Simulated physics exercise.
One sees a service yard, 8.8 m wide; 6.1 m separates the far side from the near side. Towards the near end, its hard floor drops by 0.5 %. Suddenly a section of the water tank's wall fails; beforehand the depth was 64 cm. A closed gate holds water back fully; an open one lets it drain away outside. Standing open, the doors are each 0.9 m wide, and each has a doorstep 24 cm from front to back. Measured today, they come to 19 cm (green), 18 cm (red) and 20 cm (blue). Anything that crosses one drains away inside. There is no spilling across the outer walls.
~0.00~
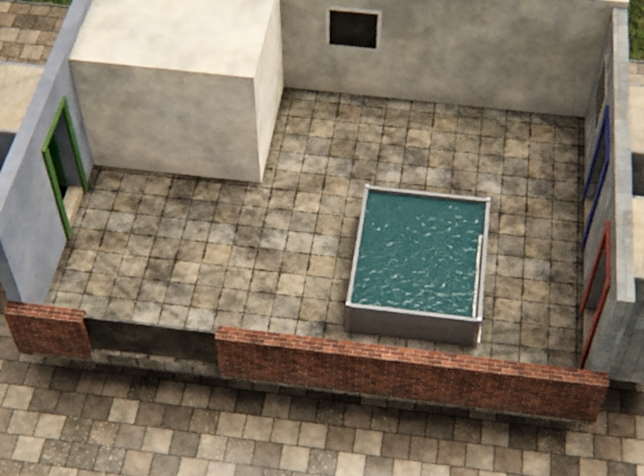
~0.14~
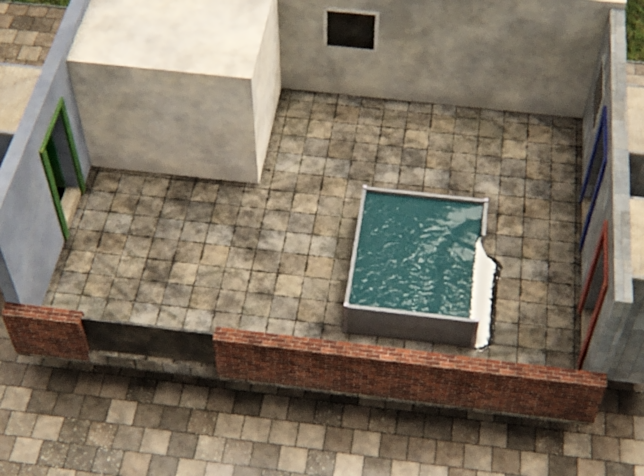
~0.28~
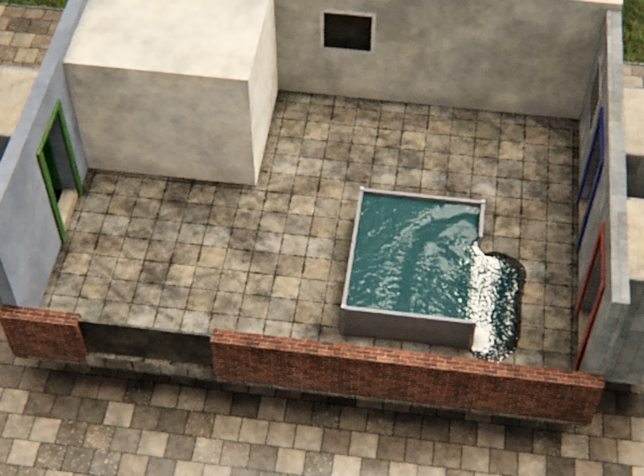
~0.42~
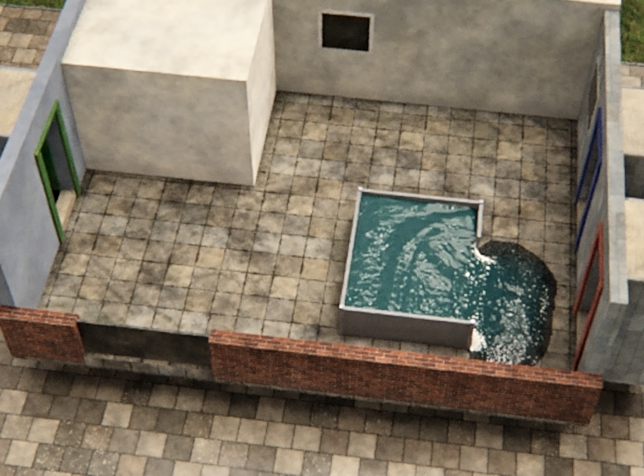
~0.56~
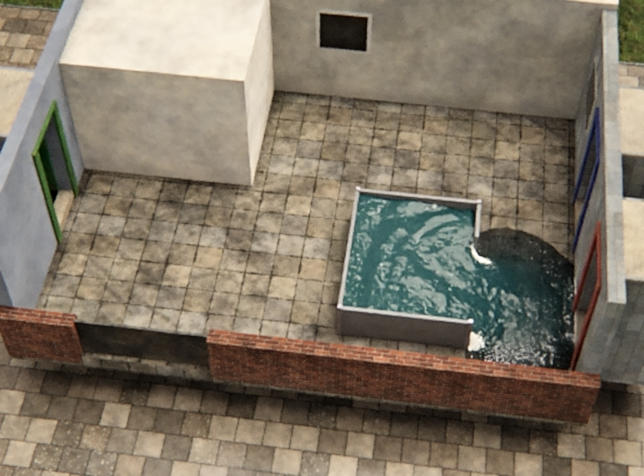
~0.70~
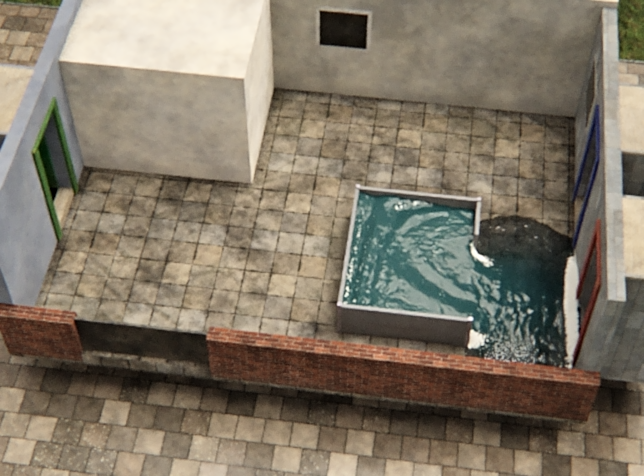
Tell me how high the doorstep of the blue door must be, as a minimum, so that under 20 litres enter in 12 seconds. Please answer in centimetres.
It would need to be about 8.5 cm high.
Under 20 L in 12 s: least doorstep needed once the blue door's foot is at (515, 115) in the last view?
Roughly 13.0 cm.
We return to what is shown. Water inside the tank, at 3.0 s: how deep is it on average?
24 cm, roughly.
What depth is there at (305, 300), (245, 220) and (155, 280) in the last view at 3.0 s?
About 0, 0 and 0 cm.
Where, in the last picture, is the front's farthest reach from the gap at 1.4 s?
The tip of the flood lies near (567, 187).
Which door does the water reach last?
Green.
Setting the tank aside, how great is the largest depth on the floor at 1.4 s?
Around 44 centimetres.
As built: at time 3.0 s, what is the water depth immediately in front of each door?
Depths in cm: Green 0, red 32, blue 11.
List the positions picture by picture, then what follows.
The first frame shows the water tank at (420, 253) is whole and still, 64 cm deep; the blue door at (595, 185) is dry.
In the second frame, the gap is at (476, 293), the front 0.3 m out at (489, 337); the back of the water tank holds 64 cm.
In the third frame, the gap is at (473, 296), the front 0.8 m out at (519, 288); the back of the water tank holds 64 cm.
In the fourth frame, the gap is at (471, 297), the front 1.3 m out at (550, 298); the back of the water tank holds 64 cm.
In the fifth frame, the gap is at (469, 297), the front 1.7 m out at (573, 355); the back of the water tank holds 61 cm.
In the sixth frame, the gap is at (469, 295), the front 1.9 m out at (586, 335); the back of the water tank holds 54 cm; the blue door at (585, 185), 2.6 m from the gap, is still 0.5 m from the nearest water.
After 1.4 s water covers 15 % of the floor, deepest (44 cm) near (565, 398); 14 cm at the blue door, 0 litres in over its 20 cm doorstep.
After 3.0 s water covers 35 % of the floor, deepest (34 cm) near (565, 398); 11 cm at the blue door, 0 litres in over its 20 cm doorstep.
After 12.0 s water covers 100 % of the floor, deepest (12 cm) near (37, 335); 5 cm at the blue door, 0 litres in over its 20 cm doorstep.
At the blue door as built, the water arrived by 1.0 s and peaked near 14 cm at 1.6 s.
With a doorstep of 7.5 cm, 27 litres would have come in within the 12 s; with 10.5 cm, 7 litres. So under 20 litres takes about 8.5 cm.
